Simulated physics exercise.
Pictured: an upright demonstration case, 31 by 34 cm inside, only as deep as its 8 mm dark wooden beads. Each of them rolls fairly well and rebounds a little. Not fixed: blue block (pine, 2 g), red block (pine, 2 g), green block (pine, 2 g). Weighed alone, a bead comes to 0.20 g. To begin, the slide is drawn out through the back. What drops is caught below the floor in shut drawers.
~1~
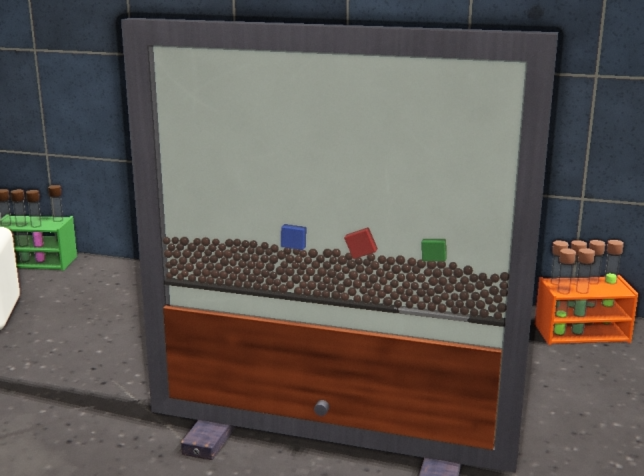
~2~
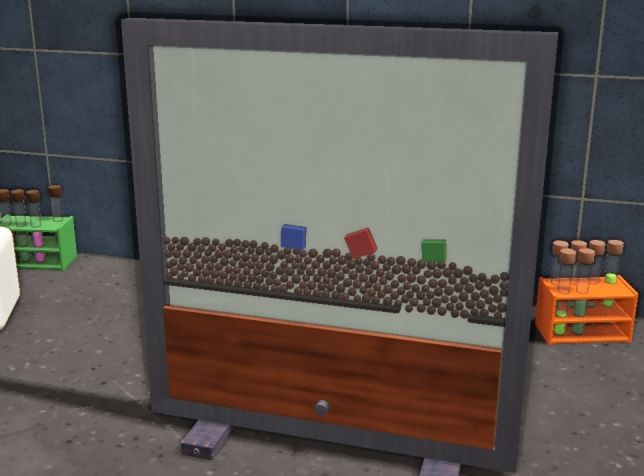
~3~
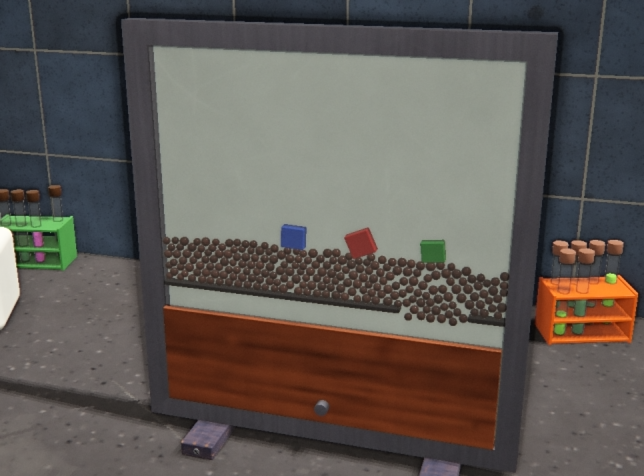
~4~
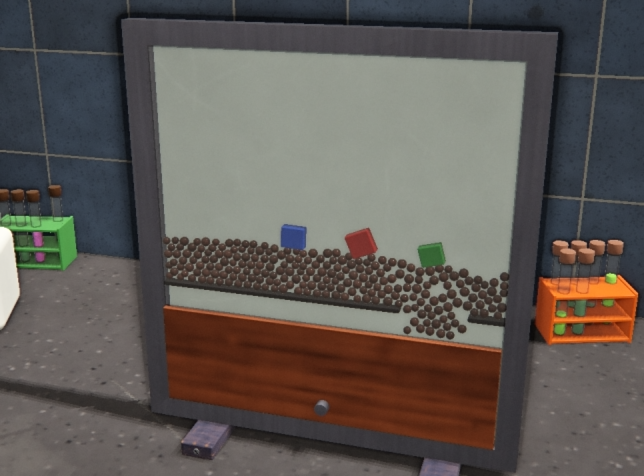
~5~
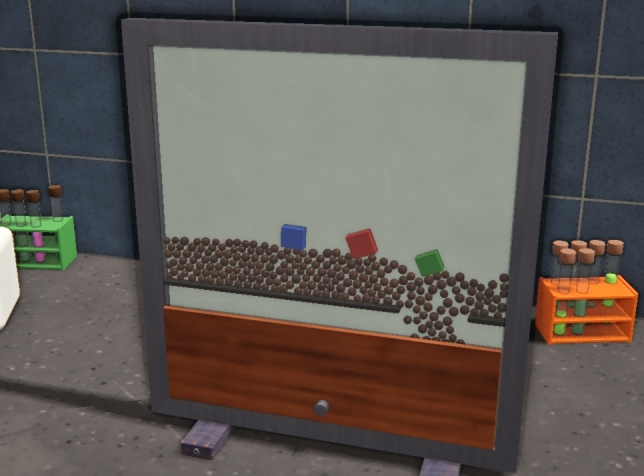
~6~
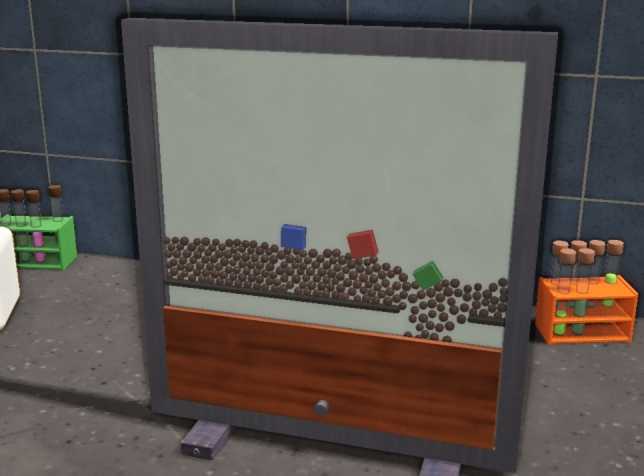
On a speckled grey counter before dark blue tiles, an upright glass-fronted case is seen from the front and slightly above by a still camera. Blue, red and green blocks sit left to right on dark beads above a wooden panel, between green and orange tube racks. A gap opens in the floor at right, beads pour through, and the green block sinks and tilts while the red shifts slightly.
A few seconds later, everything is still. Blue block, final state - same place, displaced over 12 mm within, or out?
Same place.
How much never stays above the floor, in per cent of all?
Roughly 35%.
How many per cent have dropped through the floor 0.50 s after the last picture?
About 35 %.
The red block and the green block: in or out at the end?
Red: Falls through; green: Falls through.
Then, 0.15 s later than the last picture, 30 % are out; blue block moved 0.0 cm; red block moved 3.3 cm tilted 62°; green block below the floor.
Then, 0.50 s later than the last picture, 35 % are out; blue block moved 0.0 cm; red block below the floor; green block below the floor.
Then, 1.20 s later than the last picture, 35 % are out; blue block moved 0.1 cm tilted 3°; red block below the floor; green block below the floor.
At rest 1.4 s after the last picture, 35 % are out; blue block moved 0.1 cm tilted 3°; red block below the floor; green block below the floor.
